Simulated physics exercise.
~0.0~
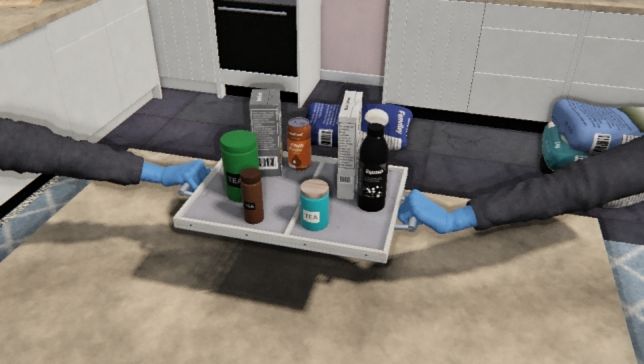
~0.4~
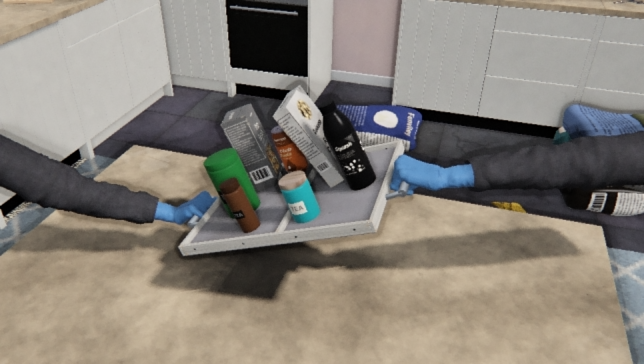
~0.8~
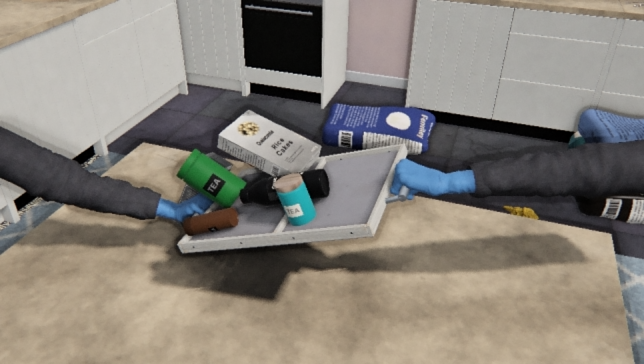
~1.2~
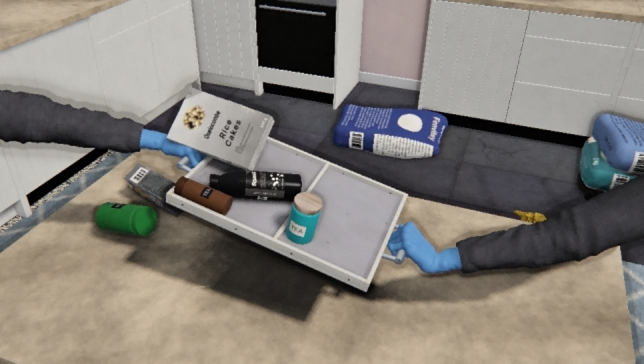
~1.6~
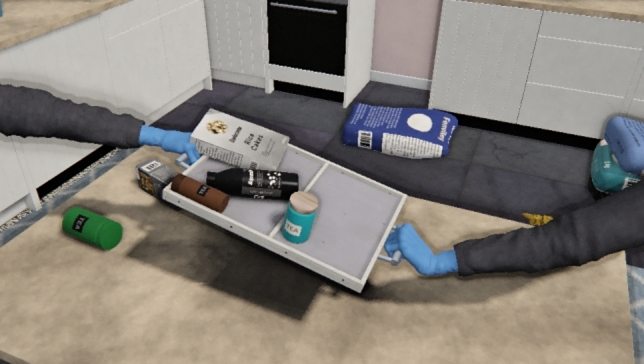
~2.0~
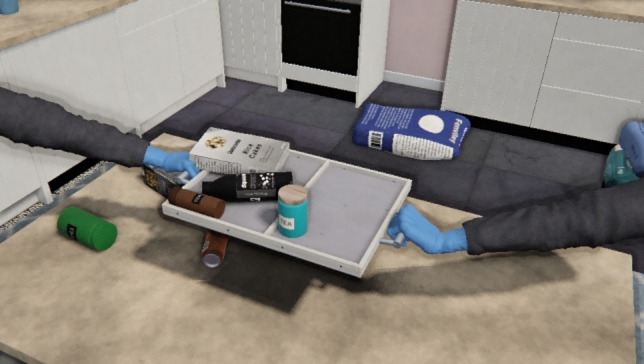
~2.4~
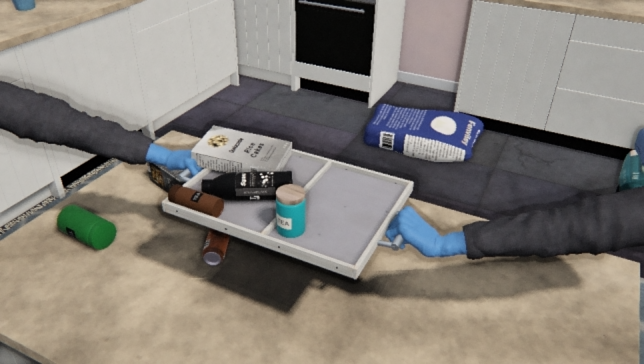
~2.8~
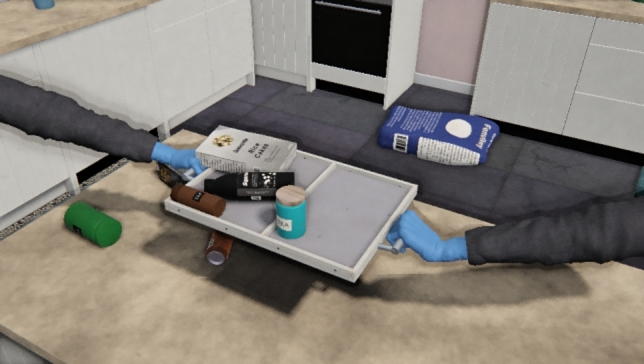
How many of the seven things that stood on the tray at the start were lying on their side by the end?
Six of them were lying on their side, namely the green jar, grey carton, orange can, white packet, brown shaker and black bottle.
